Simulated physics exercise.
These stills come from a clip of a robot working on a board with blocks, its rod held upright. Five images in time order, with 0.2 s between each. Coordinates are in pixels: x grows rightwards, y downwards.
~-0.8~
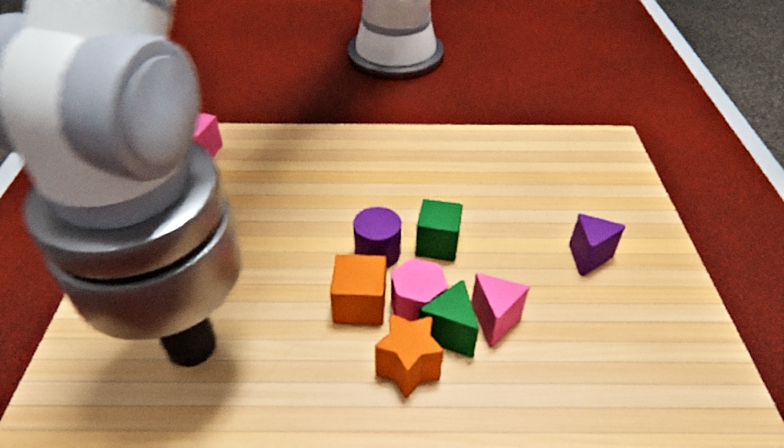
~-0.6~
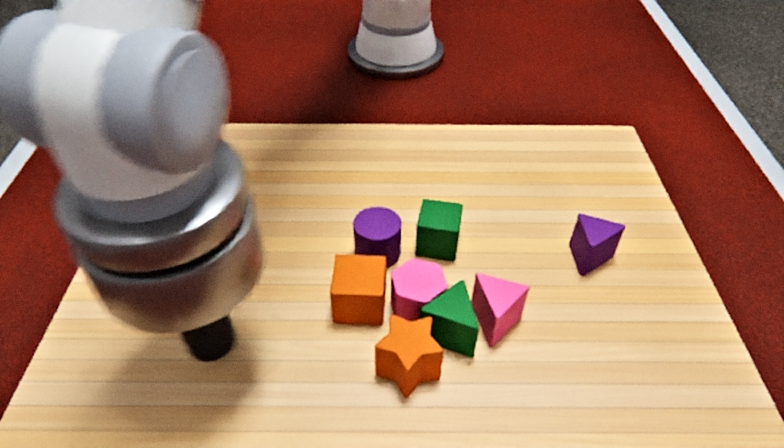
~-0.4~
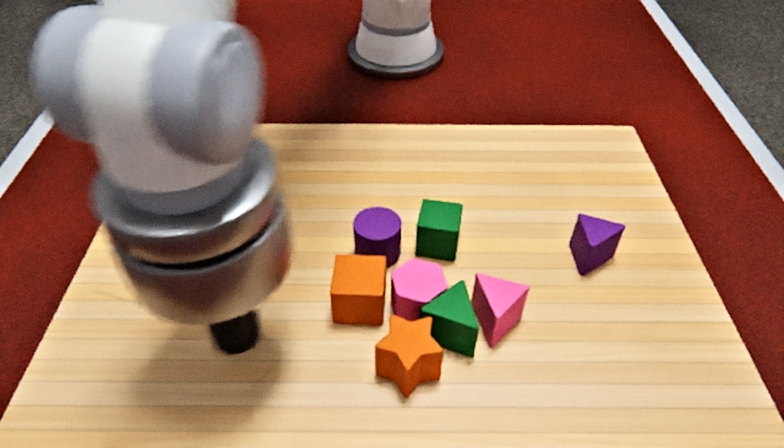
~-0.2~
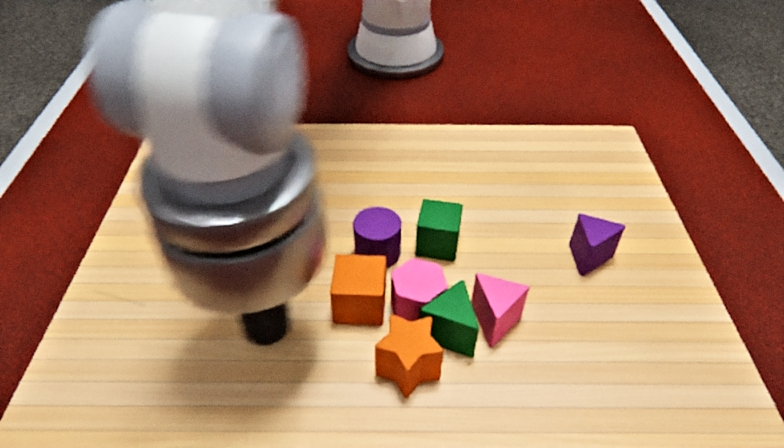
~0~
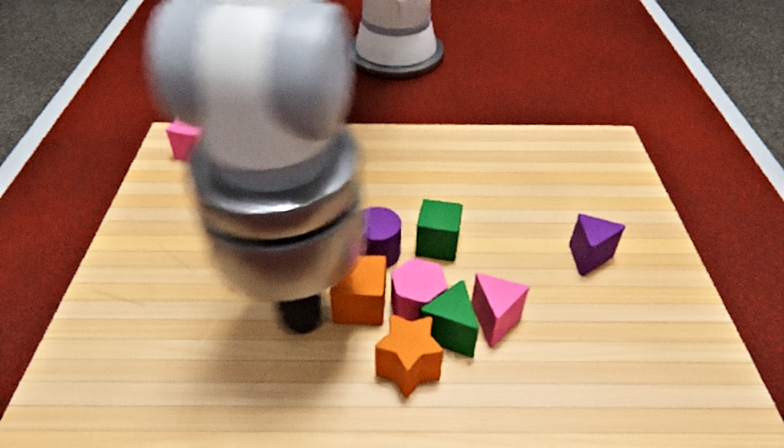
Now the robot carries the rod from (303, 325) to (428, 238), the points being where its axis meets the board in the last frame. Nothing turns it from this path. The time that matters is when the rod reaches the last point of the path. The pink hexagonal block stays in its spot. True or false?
False - the claim does not hold.
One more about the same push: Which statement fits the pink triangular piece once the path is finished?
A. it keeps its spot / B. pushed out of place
Option B.
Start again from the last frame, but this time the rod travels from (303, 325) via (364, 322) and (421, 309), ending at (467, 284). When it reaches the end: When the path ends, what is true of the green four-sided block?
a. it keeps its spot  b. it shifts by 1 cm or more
Letter b.
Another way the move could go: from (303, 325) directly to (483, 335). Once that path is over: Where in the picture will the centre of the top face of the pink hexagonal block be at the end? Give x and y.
The answer is (451, 263).
On the path given first. One third of the way, rod (349, 283); orange four-sided block (397, 256); purple circular block (380, 219); pink hexagonal block (447, 271), turned 15° clockwise.
Two thirds of the way, rod (390, 255); orange four-sided block (437, 240), turned 25° clockwise; purple circular block (391, 202); pink hexagonal block (479, 266), turned 35° clockwise; green four-sided block (445, 208), turned 15° clockwise; pink triangular piece (514, 293), turned 40° clockwise.
At the end, rod (429, 229); orange four-sided block (460, 233), turned 50° clockwise; purple circular block (403, 184); pink hexagonal block (489, 268), turned 50° clockwise; green four-sided block (471, 194), turned 20° clockwise; pink triangular piece (520, 295), turned 55° clockwise.
